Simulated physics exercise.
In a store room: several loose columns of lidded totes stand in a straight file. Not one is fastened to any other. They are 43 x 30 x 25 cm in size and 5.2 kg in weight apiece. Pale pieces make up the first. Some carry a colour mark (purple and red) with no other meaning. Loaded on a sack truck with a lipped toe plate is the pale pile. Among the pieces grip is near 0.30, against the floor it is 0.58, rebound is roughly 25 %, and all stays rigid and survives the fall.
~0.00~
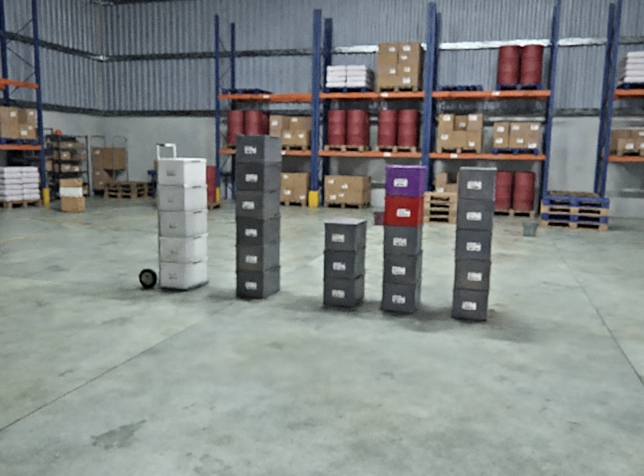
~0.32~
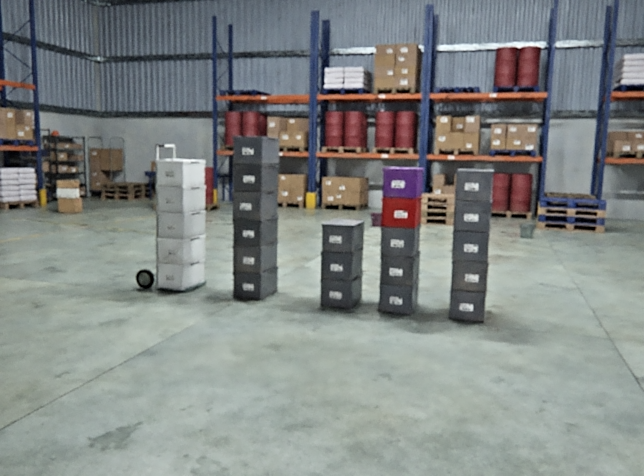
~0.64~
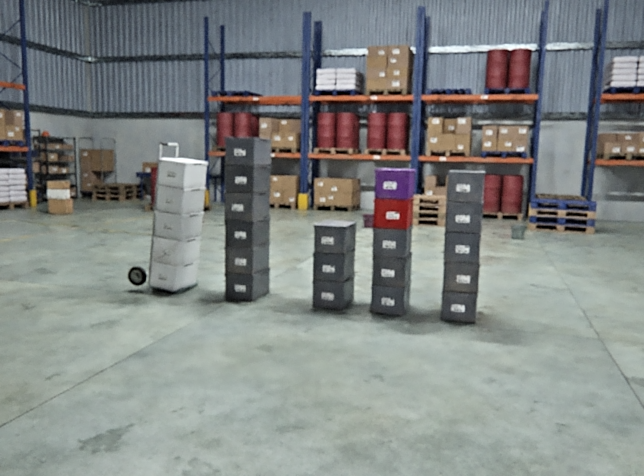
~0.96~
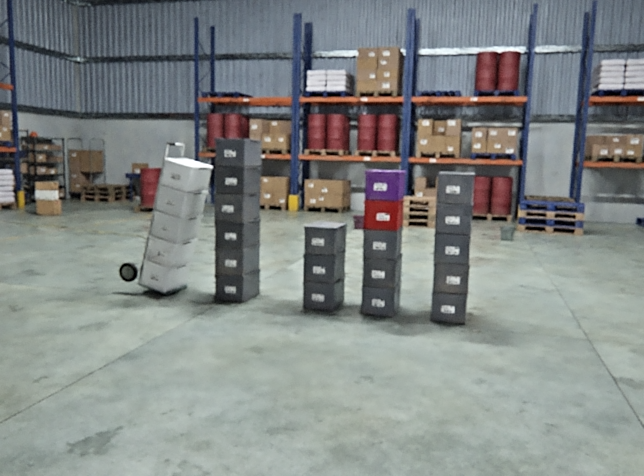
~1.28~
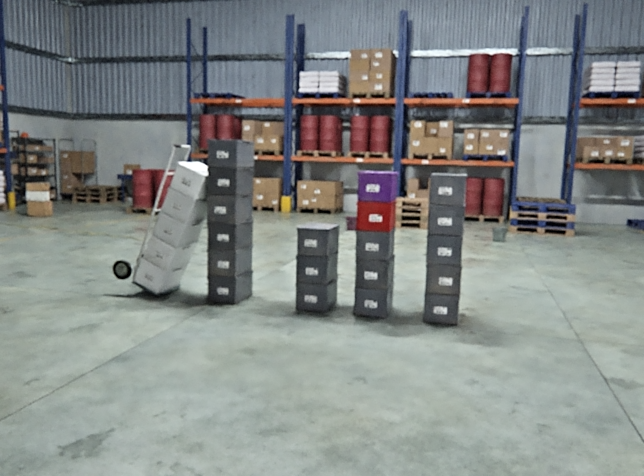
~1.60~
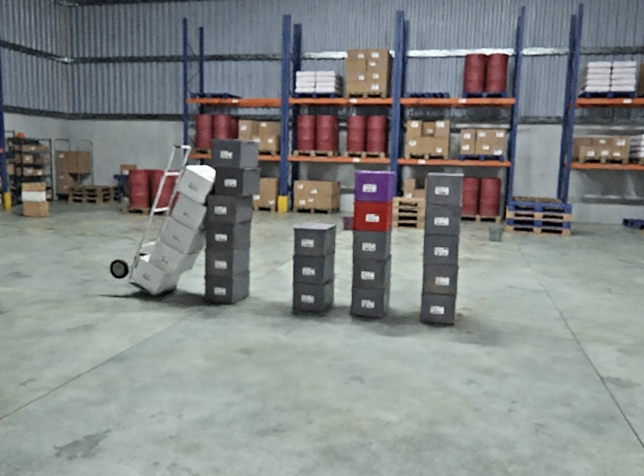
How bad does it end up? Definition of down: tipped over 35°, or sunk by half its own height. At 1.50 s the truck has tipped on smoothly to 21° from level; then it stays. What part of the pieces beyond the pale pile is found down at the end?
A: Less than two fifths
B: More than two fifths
More than two fifths (B).
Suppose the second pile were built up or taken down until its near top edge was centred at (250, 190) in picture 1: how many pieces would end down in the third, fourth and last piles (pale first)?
Counts down - third: 0; fourth: 0; last: 0.
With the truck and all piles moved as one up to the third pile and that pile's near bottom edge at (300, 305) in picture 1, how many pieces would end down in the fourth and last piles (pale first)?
Counts down: Fourth 4; last 5.
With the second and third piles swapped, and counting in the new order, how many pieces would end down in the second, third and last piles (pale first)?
Second 2, third 0, last 0.
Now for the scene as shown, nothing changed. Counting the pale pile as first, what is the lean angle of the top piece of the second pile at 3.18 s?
Roughly 20 degrees.
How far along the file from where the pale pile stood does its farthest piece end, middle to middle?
I'd say close to 130 cm along.
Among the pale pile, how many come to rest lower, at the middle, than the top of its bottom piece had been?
Number of pale pieces - 2.
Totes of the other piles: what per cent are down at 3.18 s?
By then 30 %.
After 2.42 s, 5 of the pale pile down; none of the 19 other totes down, 6 disturbed.
After 3.18 s, 5 of the pale pile down; 6 of the 19 other totes down; red tote 17° from how it stood; purple tote 16° from how it stood.
After 4.12 s, 5 of the pale pile down; 17 of the 19 other totes down; red tote on its side; purple tote 71 cm lower.
In the end (5.3 s), 5 of the pale pile down; 17 of the 19 other totes down; red tote upside down; purple tote 51° from how it stood, 83 cm lower. That is 89 per cent. From the last view, middles, red tote near (539, 277), purple tote near (581, 292).
